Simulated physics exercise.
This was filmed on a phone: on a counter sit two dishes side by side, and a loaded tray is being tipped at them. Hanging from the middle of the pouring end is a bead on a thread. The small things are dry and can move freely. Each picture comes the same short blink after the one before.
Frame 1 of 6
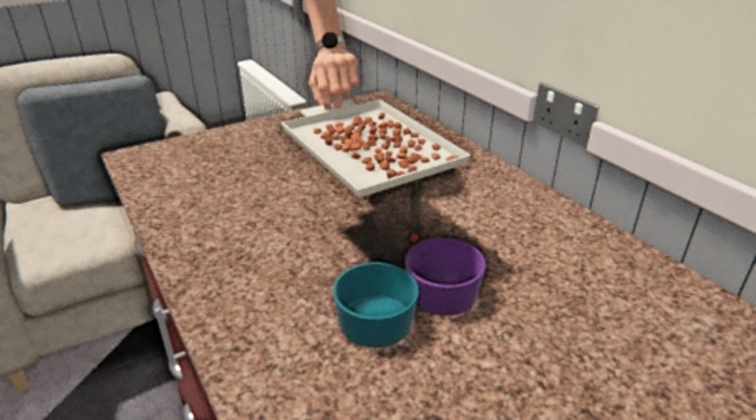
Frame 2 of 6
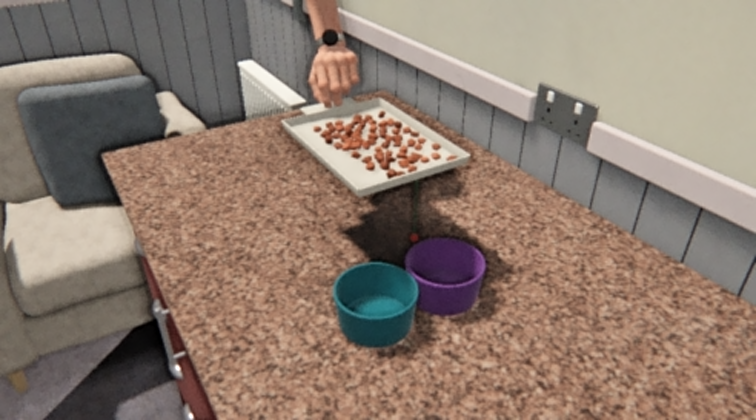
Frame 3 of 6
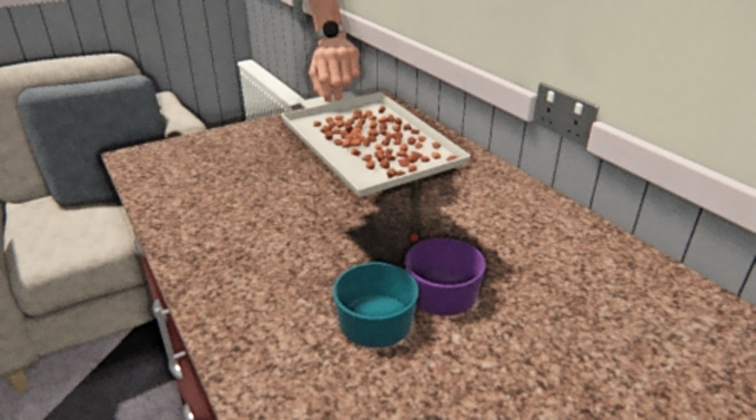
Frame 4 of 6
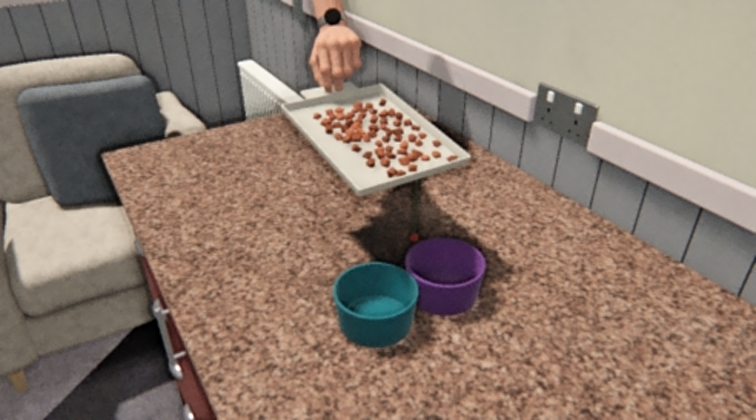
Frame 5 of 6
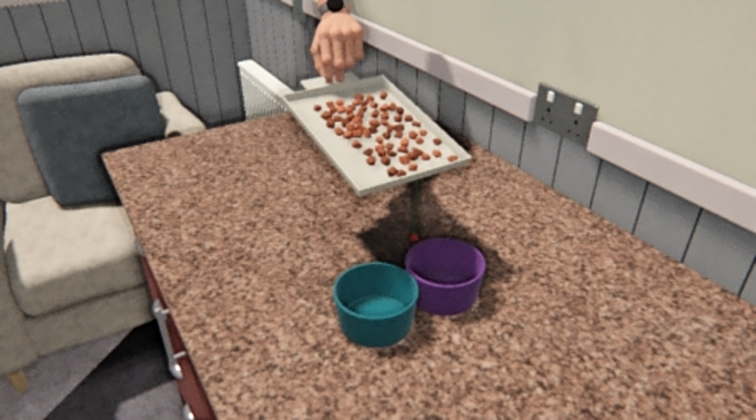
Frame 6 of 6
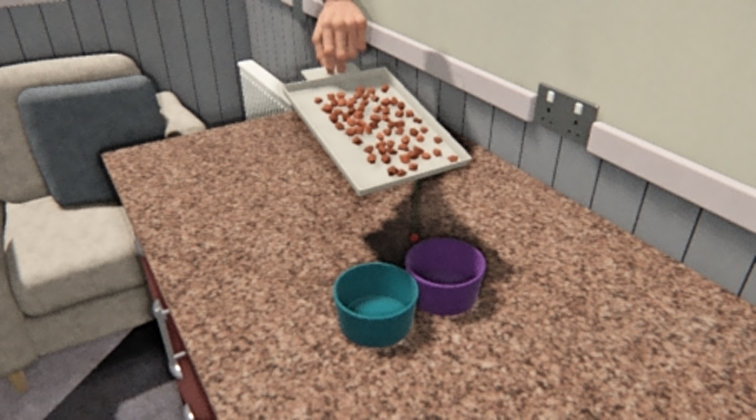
A hand raises the back of a tray of reddish-brown bits above two bowls.
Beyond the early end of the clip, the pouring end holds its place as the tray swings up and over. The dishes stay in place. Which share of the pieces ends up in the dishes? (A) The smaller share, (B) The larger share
B.
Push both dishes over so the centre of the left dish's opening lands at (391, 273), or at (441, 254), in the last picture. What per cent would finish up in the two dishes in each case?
First position: Some 90 %; second position: Some 80 %.
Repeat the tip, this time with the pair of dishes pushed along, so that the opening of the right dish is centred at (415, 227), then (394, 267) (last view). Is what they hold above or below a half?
The pair would catch the lesser share the first time and the lesser share the second time.
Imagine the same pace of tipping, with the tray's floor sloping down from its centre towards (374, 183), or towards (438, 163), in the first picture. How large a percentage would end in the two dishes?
I'd put it at some 70 % and then some 30 %.
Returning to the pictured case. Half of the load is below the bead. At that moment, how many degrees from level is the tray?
Near 100 degrees.
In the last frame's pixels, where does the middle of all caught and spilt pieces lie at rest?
The centre ends up roughly at (449, 285).
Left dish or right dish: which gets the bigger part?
The one to the right.
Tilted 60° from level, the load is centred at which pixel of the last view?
Near (427, 161).
Soon after the last picture, tray tipped steeply; nearly all on the tray; a small part in the air.
A little later, tray tipped right over; about a third on the tray; a stray few in the left dish; about a third in the right dish; a small part outside both; about a quarter in the air.
Later still, tray tipped past a quarter turn; a small part in the left dish; about two thirds in the right dish; about a quarter outside both.
At rest, tray tipped past a quarter turn; a small part in the left dish; about two thirds in the right dish; about a quarter outside both.
